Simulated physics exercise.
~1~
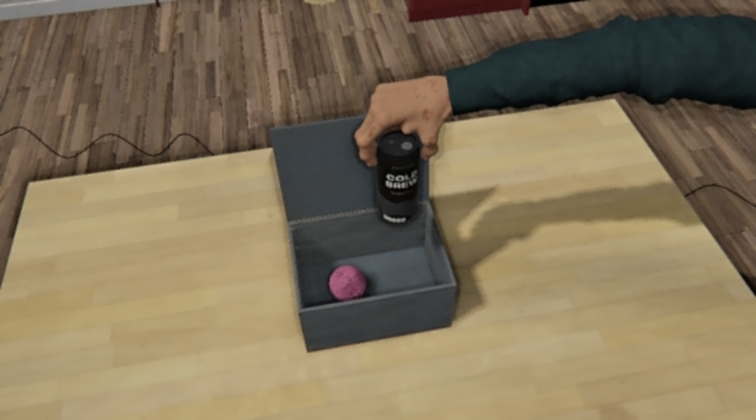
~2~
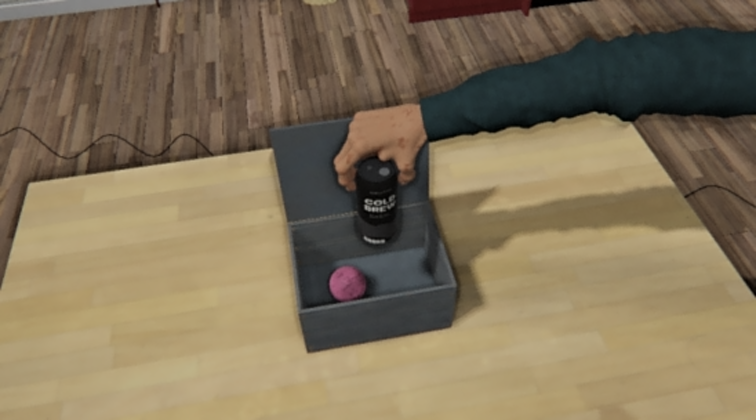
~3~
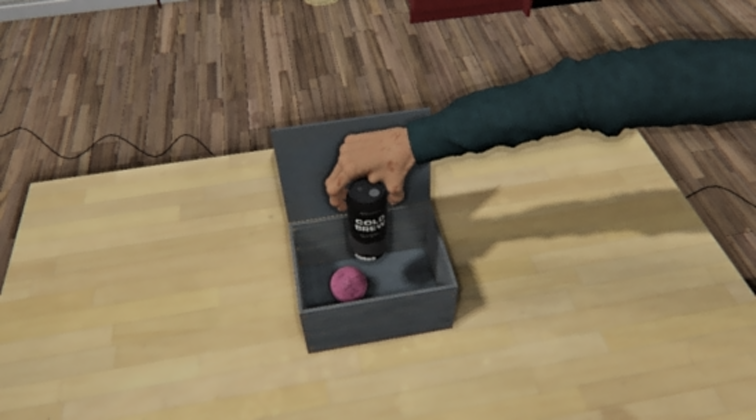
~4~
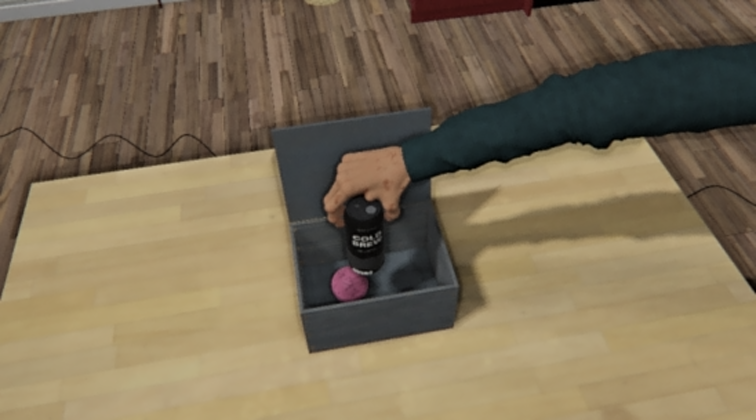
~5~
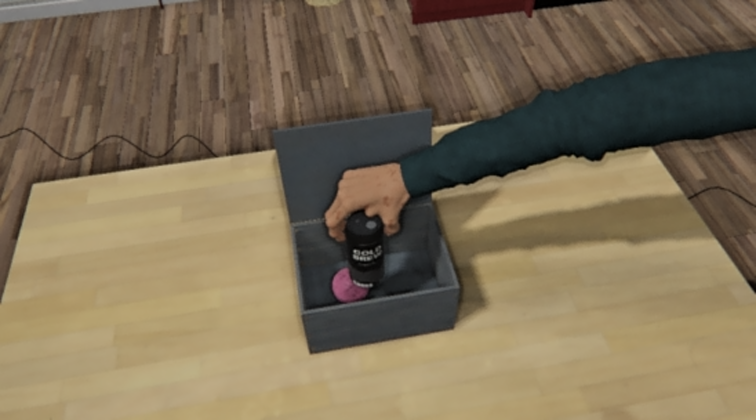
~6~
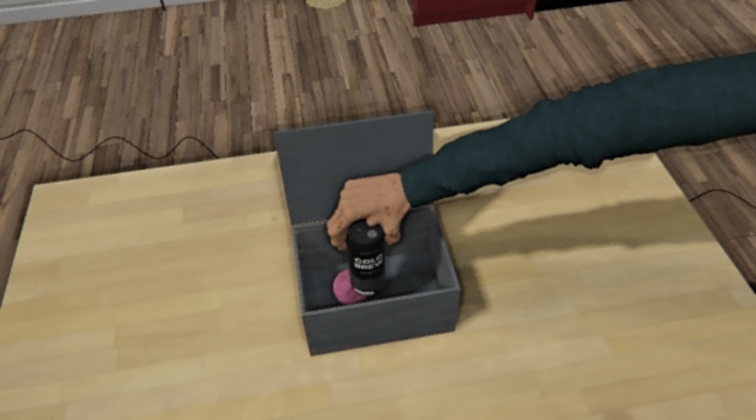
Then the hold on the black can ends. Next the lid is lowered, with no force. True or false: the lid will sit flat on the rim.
True.
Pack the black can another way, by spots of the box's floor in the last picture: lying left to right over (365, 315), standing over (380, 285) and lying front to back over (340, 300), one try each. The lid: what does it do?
In the first case it closes; in the second case it will not close; in the third case it shuts flat.
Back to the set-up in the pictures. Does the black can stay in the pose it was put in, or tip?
In the end, it winds up askew.
Then, 0.70 s past the last view, black can on its side near (398, 284); pink ball displaced about its own width.
Then, 1.70 s past the last view, lid 50° above the rim; black can on its side near (398, 279); pink ball displaced about its own width.
Finally, lid shut; down or leaning hard in the box, black can; moved from the start, pink ball. Final places as the last picture's camera would see them, black can near (398, 279).
